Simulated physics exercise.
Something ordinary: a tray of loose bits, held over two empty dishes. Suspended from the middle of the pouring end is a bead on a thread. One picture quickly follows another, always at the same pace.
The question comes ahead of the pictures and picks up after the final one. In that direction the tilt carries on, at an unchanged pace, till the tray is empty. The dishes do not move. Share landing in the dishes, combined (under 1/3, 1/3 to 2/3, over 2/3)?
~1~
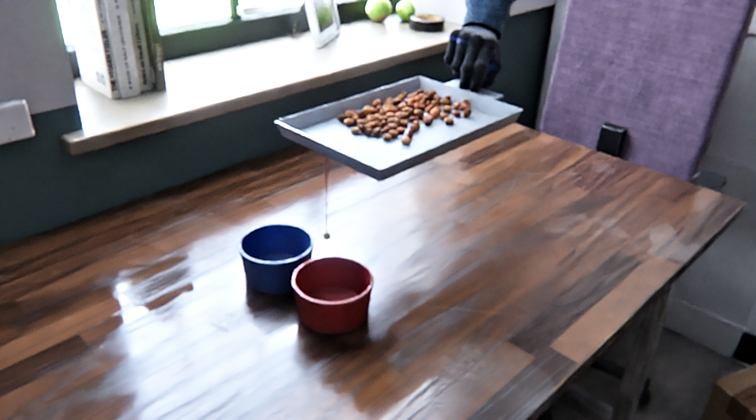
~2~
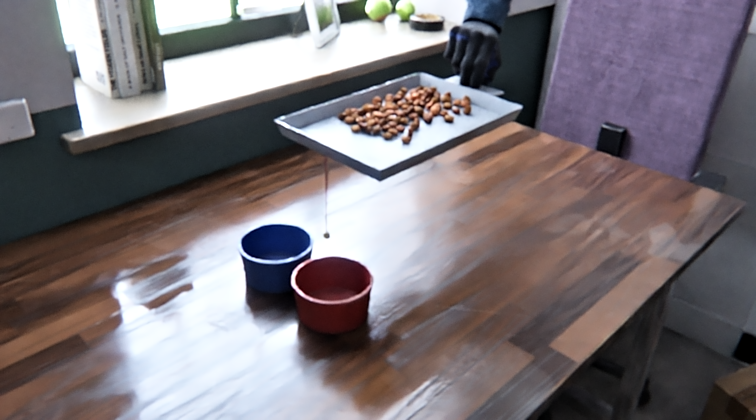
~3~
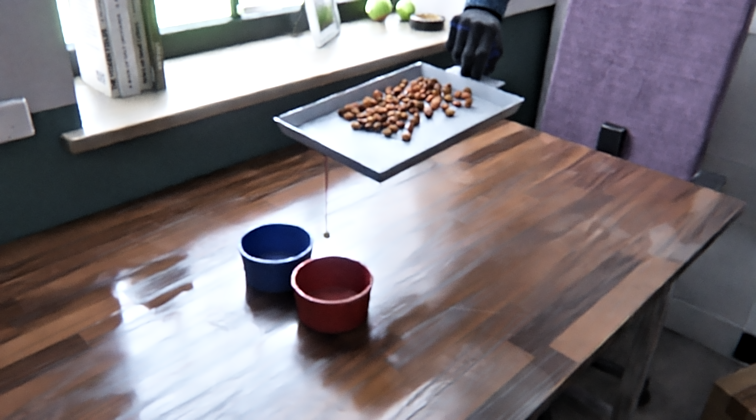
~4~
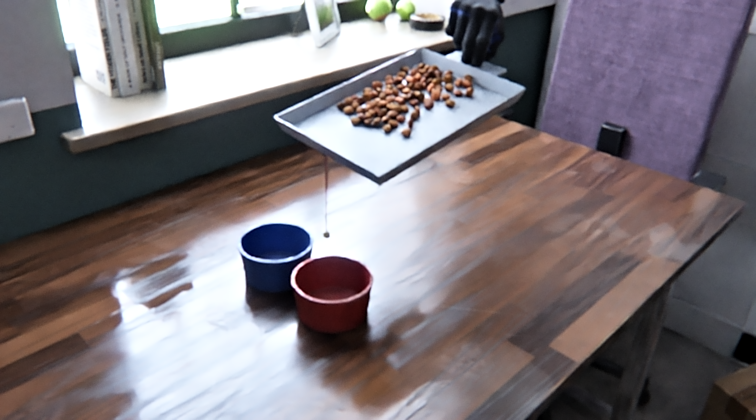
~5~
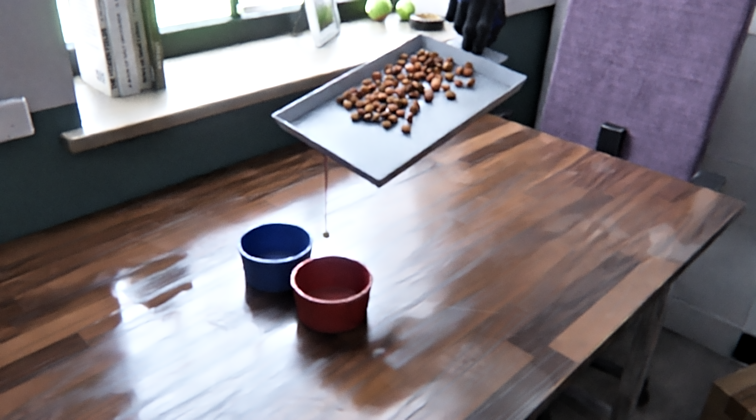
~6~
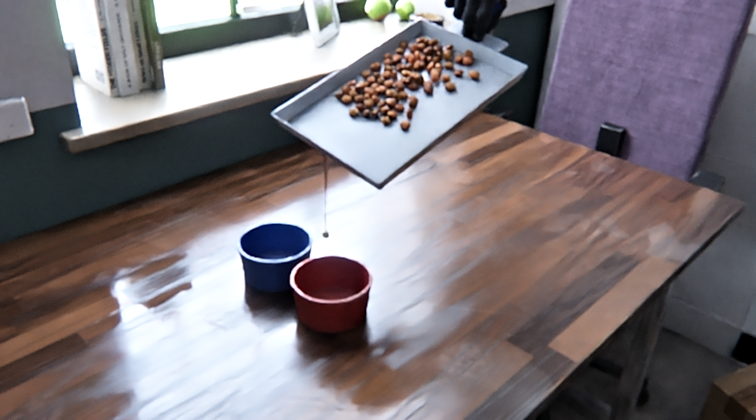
The caught part is no less than a third and no more than two thirds.
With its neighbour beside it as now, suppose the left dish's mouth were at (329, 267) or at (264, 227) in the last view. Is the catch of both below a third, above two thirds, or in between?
In order: The middle third, then less than a third.
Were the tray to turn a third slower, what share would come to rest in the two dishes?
Roughly 50 in a hundred.
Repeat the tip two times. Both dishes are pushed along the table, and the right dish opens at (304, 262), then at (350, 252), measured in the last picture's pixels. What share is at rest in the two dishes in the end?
10 and 20 in a hundred.
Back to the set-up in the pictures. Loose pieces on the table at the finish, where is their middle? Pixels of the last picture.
Centre: Close to (385, 358).
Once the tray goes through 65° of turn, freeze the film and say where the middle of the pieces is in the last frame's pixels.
Look about (368, 170) in the last picture.
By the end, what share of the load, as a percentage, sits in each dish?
Final split: Left dish some 0 per cent, right dish some 60 per cent.
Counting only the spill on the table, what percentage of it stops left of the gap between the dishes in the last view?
Roughly 20 in a hundred.
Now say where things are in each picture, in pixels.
In the first frame, corners of the pouring end at (282, 121) and (381, 166), level; middle of the load at (405, 115), bits of dog kibble; left dish at (248, 269); right dish at (303, 309); bead on its thread at (327, 236).
In the second frame, corners of the pouring end at (282, 120) and (381, 166), level; middle of the load at (405, 112).
In the third frame, corners of the pouring end at (282, 119) and (380, 168), tipped barely, lowest at the right corner; middle of the load at (405, 106).
In the fourth frame, corners of the pouring end at (281, 117) and (380, 171), tipped a little, lowest at the right corner; middle of the load at (405, 98).
In the fifth frame, corners of the pouring end at (280, 115) and (379, 175), tipped a little, lowest at the right corner; middle of the load at (405, 89).
In the sixth frame, corners of the pouring end at (278, 113) and (378, 178), tipped clearly, lowest at the right corner; middle of the load at (404, 81); left dish at (246, 268); right dish at (302, 307).
Soon, tray tipped steeply; most on the tray; a small part in the air.
A while on, tray tipped past a quarter turn; a small part on the tray; about half in the right dish; about a third outside both; a stray few in the air.
Towards the end, tray tipped past a quarter turn; about half in the right dish; about half outside both.
Finally, tray tipped past a quarter turn; about half in the right dish; none in the left dish; about half outside both.
